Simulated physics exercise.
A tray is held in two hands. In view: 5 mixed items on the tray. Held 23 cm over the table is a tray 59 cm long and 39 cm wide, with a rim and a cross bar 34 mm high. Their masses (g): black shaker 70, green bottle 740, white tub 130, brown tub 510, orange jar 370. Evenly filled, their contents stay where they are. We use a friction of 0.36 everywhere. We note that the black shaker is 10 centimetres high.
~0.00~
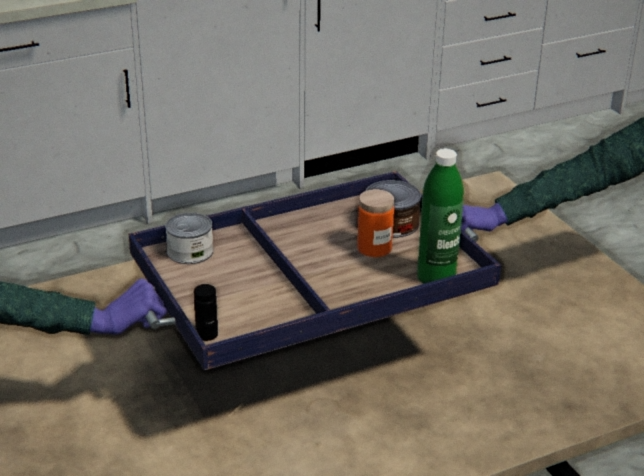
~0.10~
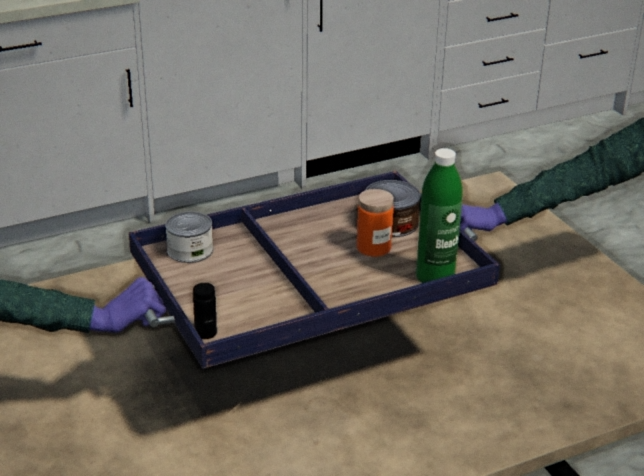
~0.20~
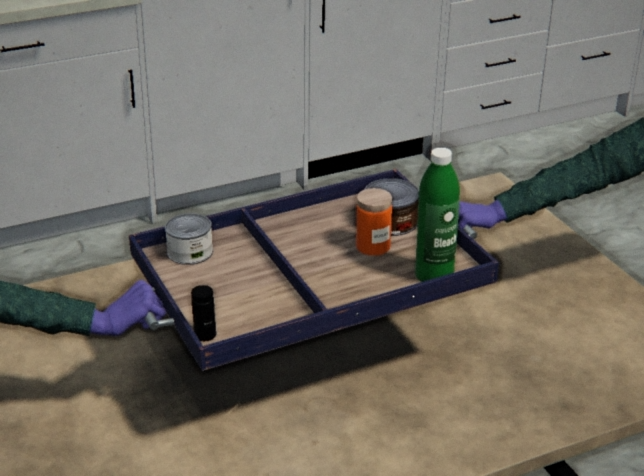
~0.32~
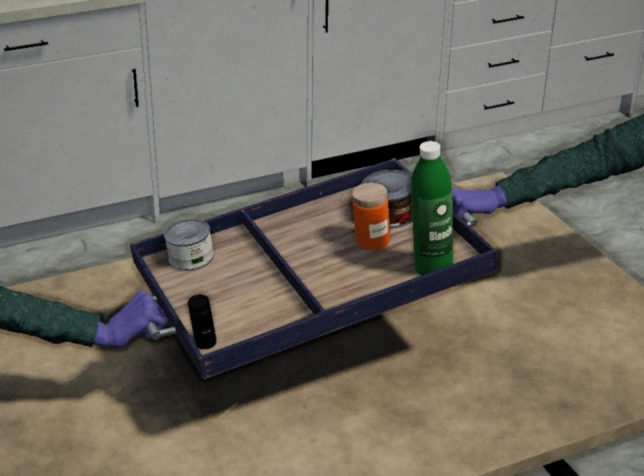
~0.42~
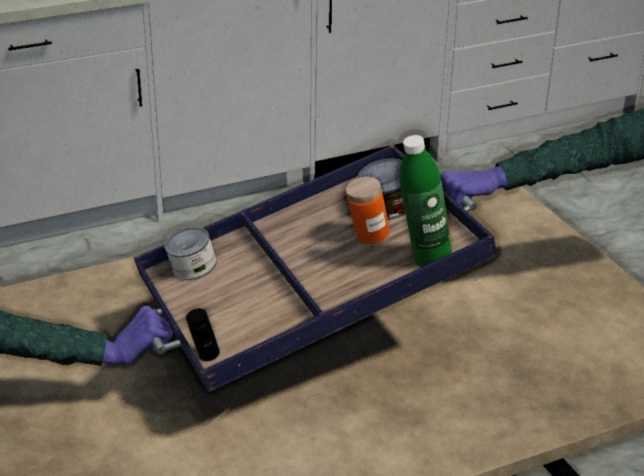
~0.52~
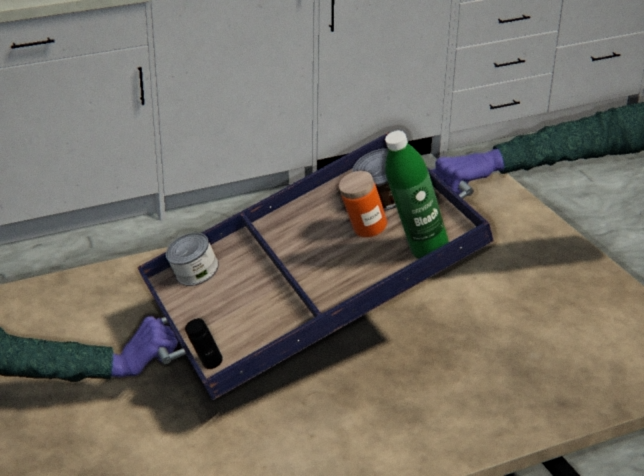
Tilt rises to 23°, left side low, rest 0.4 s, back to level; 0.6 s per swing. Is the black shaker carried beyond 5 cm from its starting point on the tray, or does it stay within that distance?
It stays within that distance.
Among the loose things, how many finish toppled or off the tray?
The answer is 1.
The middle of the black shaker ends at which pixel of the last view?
Near (199, 305).
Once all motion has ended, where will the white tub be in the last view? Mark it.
In the last picture it sits around (166, 237).
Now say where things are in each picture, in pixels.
Tray level; black shaker (206, 312); green bottle (441, 217), in the first frame.
Tray level; brown tub (392, 208); orange jar (375, 223), in the second frame.
Tilt 1°, left edge down; green bottle (438, 216); white tub (189, 239), in the third frame.
Tilt 6°, left edge down; orange jar (371, 216), in the fourth frame.
Tilt 13°, left edge down; green bottle (424, 201); white tub (191, 253), in the fifth frame.
Tilt 19°, left edge down; black shaker (204, 344), in the sixth frame.
After 0.92 s, tilt 23°, left edge down; green bottle on its side; orange jar slid 6 cm; brown tub slid 6 cm.
After 1.22 s, tilt 21°, left edge down; green bottle on its side; orange jar slid 16 cm; brown tub slid 11 cm.
At rest (2.2 s), tipped over on the tray, green bottle; not toppled but over 5 cm from the start, white tub, brown tub and orange jar; the last one in place, give or take 5 cm. In the last view, black shaker near (199, 305).
